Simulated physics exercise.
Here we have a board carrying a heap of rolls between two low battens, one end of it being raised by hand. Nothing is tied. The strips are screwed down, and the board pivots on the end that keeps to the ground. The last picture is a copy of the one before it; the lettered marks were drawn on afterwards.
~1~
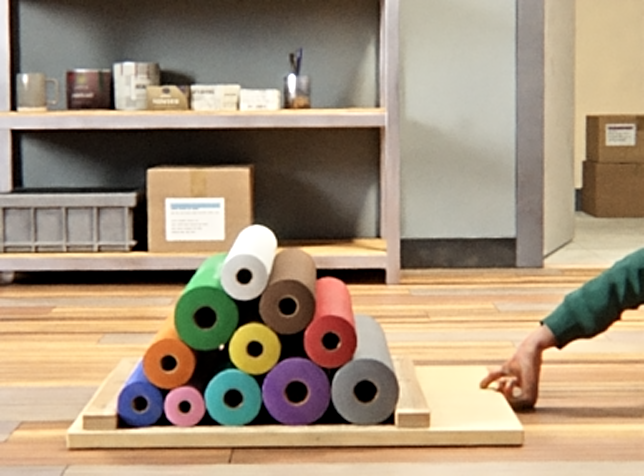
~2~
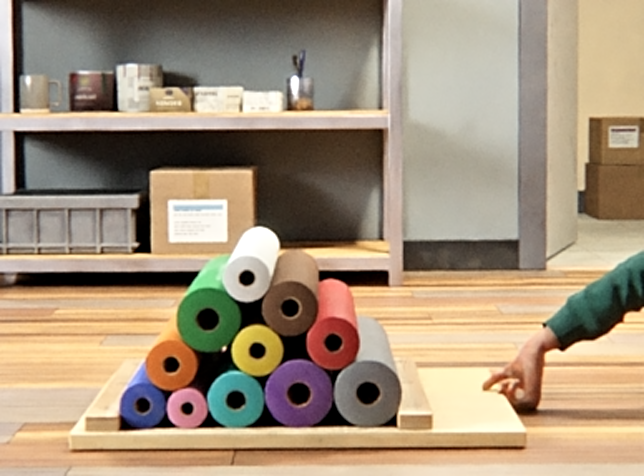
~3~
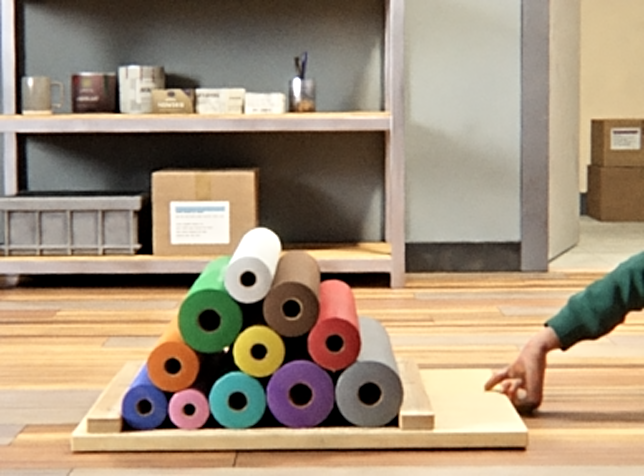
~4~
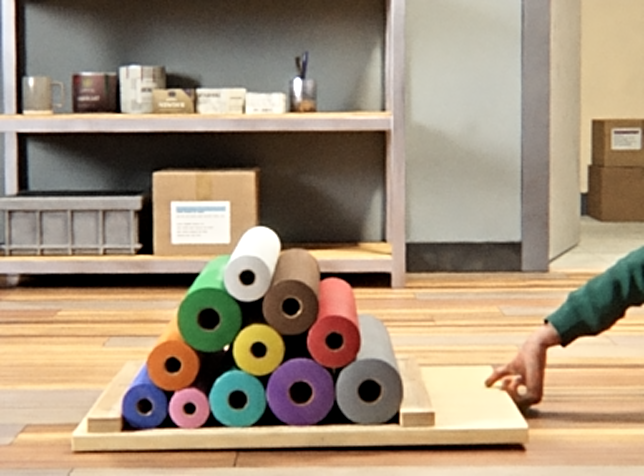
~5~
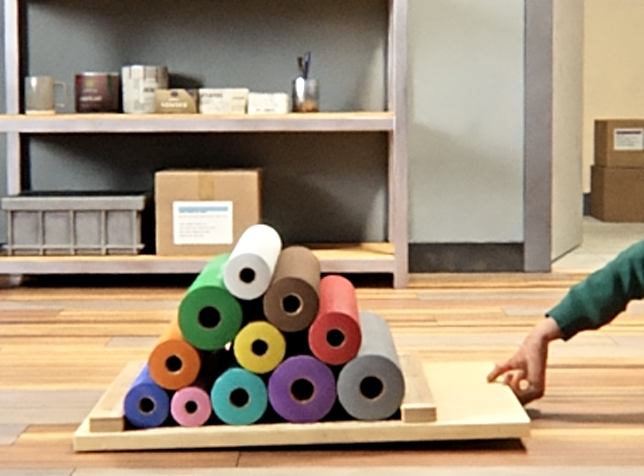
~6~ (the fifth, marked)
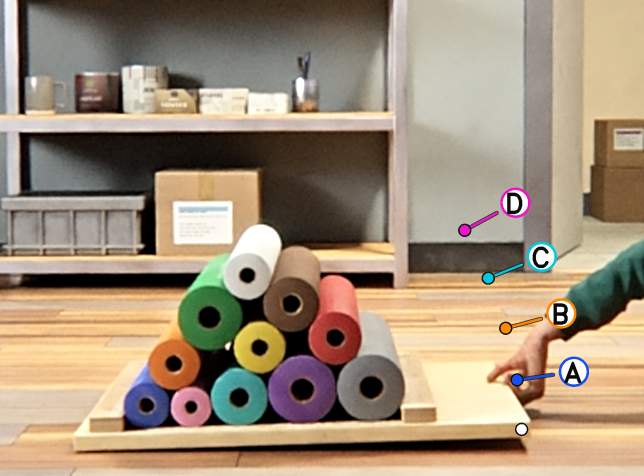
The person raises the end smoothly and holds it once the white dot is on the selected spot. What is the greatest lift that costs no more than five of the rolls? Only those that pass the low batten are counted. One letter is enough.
Mark D is as high as it can go.
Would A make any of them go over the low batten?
No.
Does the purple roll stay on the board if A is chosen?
Yes, with A.
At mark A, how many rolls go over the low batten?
It comes to none.
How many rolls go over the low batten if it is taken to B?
At B the number is none.
On the marked copy, A at (517, 380); B at (505, 328); C at (488, 278); D at (465, 230); the white dot at (522, 429).
Taking D. A third of the way, board at 18°.
Two thirds of the way, board at 28°.
When it is over, board at 28°, five over the low batten.
As for the rest, A none over the low batten; B none over the low batten; C none over the low batten.
